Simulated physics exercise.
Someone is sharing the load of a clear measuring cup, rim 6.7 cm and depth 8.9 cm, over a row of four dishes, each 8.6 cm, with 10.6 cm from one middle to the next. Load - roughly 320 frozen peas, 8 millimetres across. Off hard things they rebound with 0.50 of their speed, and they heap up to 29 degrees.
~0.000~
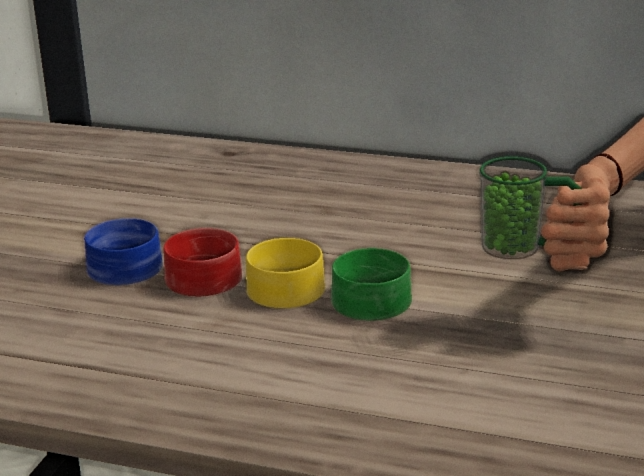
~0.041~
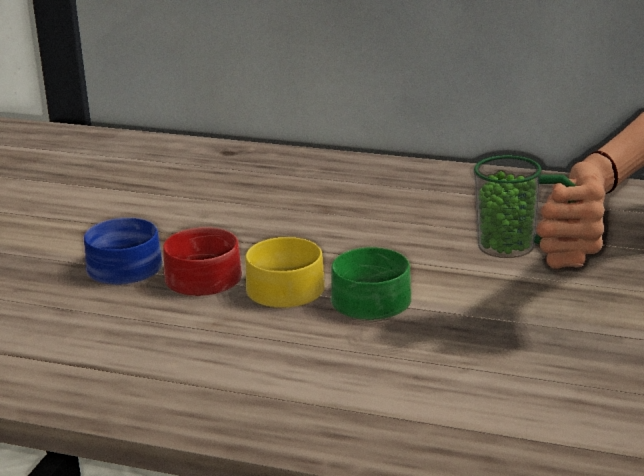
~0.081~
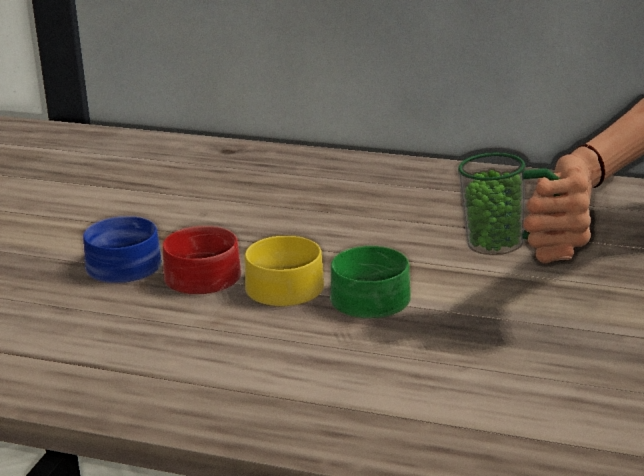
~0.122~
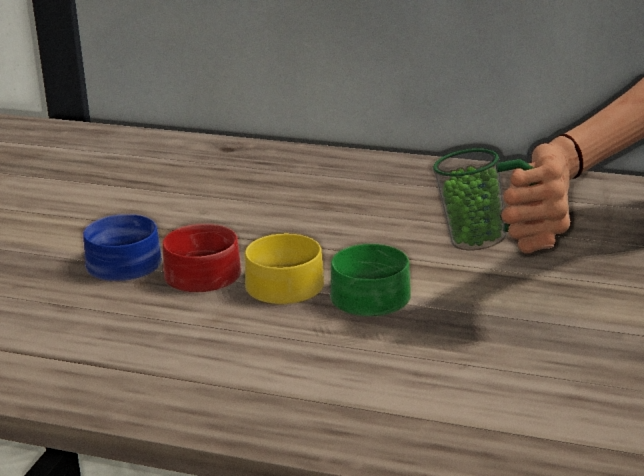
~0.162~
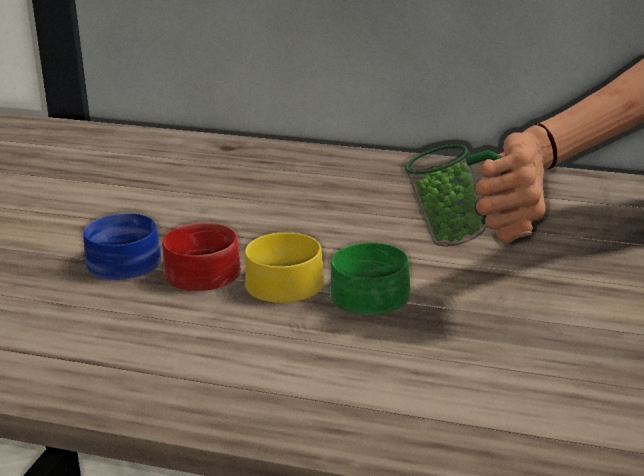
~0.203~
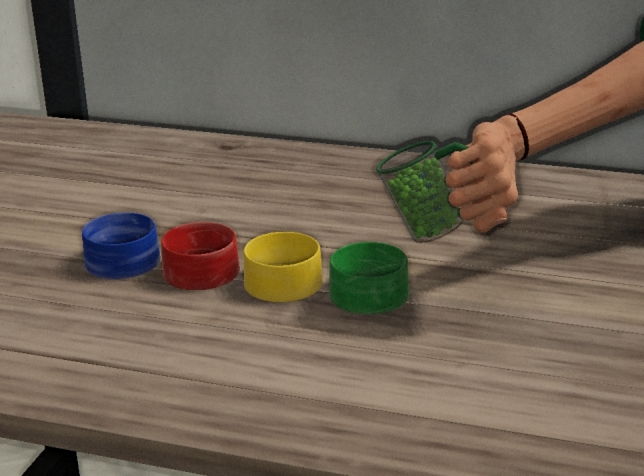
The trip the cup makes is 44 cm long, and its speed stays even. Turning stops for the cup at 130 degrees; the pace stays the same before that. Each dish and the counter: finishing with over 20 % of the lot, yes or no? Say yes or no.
Red: No, blue: Yes, green: No, yellow: No, counter: Yes.
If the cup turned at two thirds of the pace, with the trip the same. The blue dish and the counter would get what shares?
Blue 80, counter 20.
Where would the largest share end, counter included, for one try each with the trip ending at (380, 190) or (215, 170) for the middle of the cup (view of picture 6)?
First try: Green; second try: Red.
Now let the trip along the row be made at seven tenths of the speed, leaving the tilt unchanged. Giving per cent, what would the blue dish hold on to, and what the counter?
Blue: 60; counter: 20.
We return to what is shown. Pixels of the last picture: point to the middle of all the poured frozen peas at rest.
My guess is close to (104, 251).
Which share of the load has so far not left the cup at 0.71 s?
About 85 percent of the load.
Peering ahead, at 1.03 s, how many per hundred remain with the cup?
Some 0 %.
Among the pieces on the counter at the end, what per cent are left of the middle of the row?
100 per cent.
Then, at 0.51 s, tilt 77 degrees; cup holds 100 %.
Then, at 0.71 s, tilt 111 degrees; cup holds 85 %, blue 10 %.
Then, at 1.03 s, tilt 130 degrees; cup holds 0 %, blue 60 %.
In the end, at 2.0 s, red 0 %, blue 60 %, green 0 %, yellow 0 %, counter 40 %.
